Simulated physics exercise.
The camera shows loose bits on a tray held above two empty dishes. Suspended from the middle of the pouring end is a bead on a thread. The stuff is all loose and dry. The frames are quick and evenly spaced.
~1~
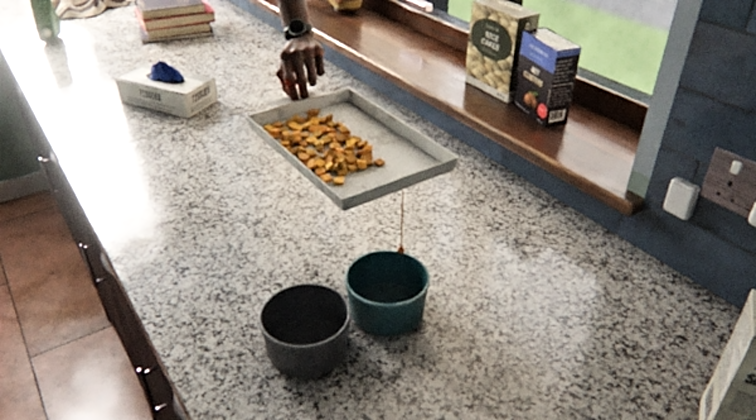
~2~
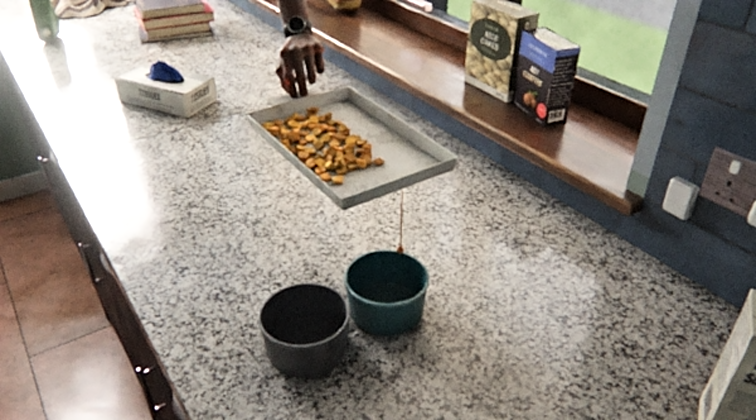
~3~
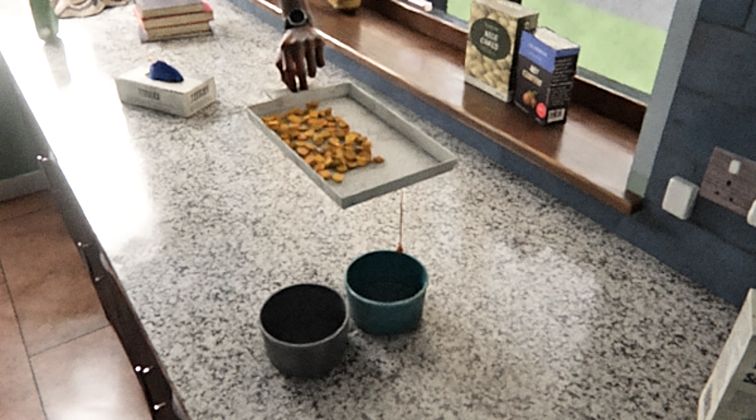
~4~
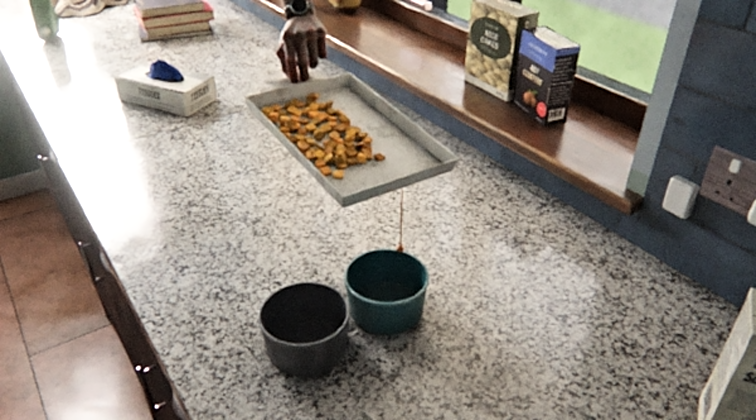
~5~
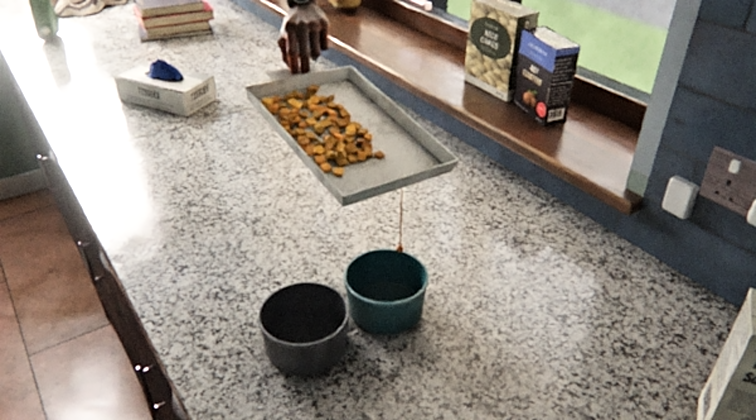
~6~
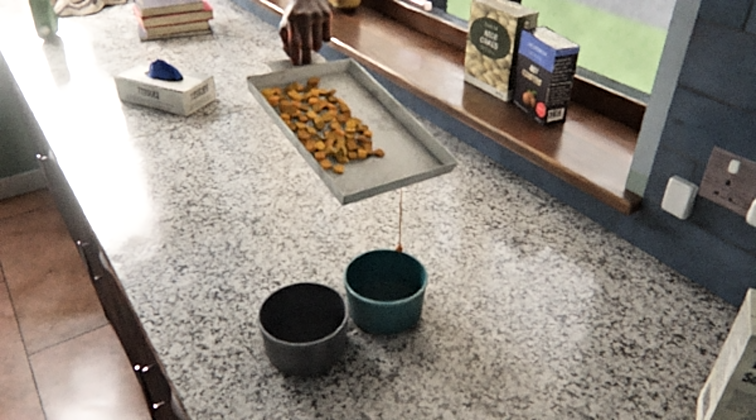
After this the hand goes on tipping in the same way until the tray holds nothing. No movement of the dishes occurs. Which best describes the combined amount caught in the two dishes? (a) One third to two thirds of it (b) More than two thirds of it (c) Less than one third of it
c, less than one third of it.
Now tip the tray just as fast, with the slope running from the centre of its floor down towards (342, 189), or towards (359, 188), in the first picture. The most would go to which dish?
So the first heading gives the rightward dish, the second gives the rightward dish.
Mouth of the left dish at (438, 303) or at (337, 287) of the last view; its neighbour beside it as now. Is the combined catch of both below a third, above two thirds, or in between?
Under a third; in the middle band.
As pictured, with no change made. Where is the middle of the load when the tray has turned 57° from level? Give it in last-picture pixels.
Mark it at roughly (413, 165) in the final frame.
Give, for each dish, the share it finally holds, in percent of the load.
The left dish holds 0 % and the right dish holds 10 %.
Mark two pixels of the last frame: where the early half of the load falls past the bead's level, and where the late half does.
Roughly (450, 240) first, then roughly (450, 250).
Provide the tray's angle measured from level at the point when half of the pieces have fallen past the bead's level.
Roughly 110 degrees of turn.
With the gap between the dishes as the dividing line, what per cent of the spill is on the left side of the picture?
Looks to be around 0 per cent of the spill.
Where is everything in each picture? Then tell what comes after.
Corners of the pouring end near (343, 197) and (454, 157), level; middle of the load near (319, 145), cereal squares; left dish near (328, 355); right dish near (411, 314); bead on its thread near (401, 250), in the first frame.
Corners of the pouring end near (343, 196) and (454, 157), level; middle of the load near (318, 143), in the second frame.
Corners of the pouring end near (343, 195) and (454, 157), tipped barely, lowest at the right corner; middle of the load near (318, 139), in the third frame.
Corners of the pouring end near (344, 194) and (455, 158), tipped a little, lowest at the right corner; middle of the load near (318, 133), in the fourth frame.
Corners of the pouring end near (345, 193) and (455, 159), tipped a little, lowest at the right corner; middle of the load near (318, 127), in the fifth frame.
Corners of the pouring end near (345, 193) and (455, 160), tipped a little, lowest at the right corner; middle of the load near (319, 122); left dish near (327, 353); right dish near (410, 312), in the sixth frame.
Shortly afterwards, tray tipped steeply; all but a few on the tray; only a few in the air.
Next, tray tipped right over; the bulk on the tray; only a few in the right dish; a little outside both.
Some moments later, tray tipped past a quarter turn; a little in the right dish; the bulk outside both.
In the end, tray tipped past a quarter turn; none at all in the left dish; a little in the right dish; the bulk outside both.
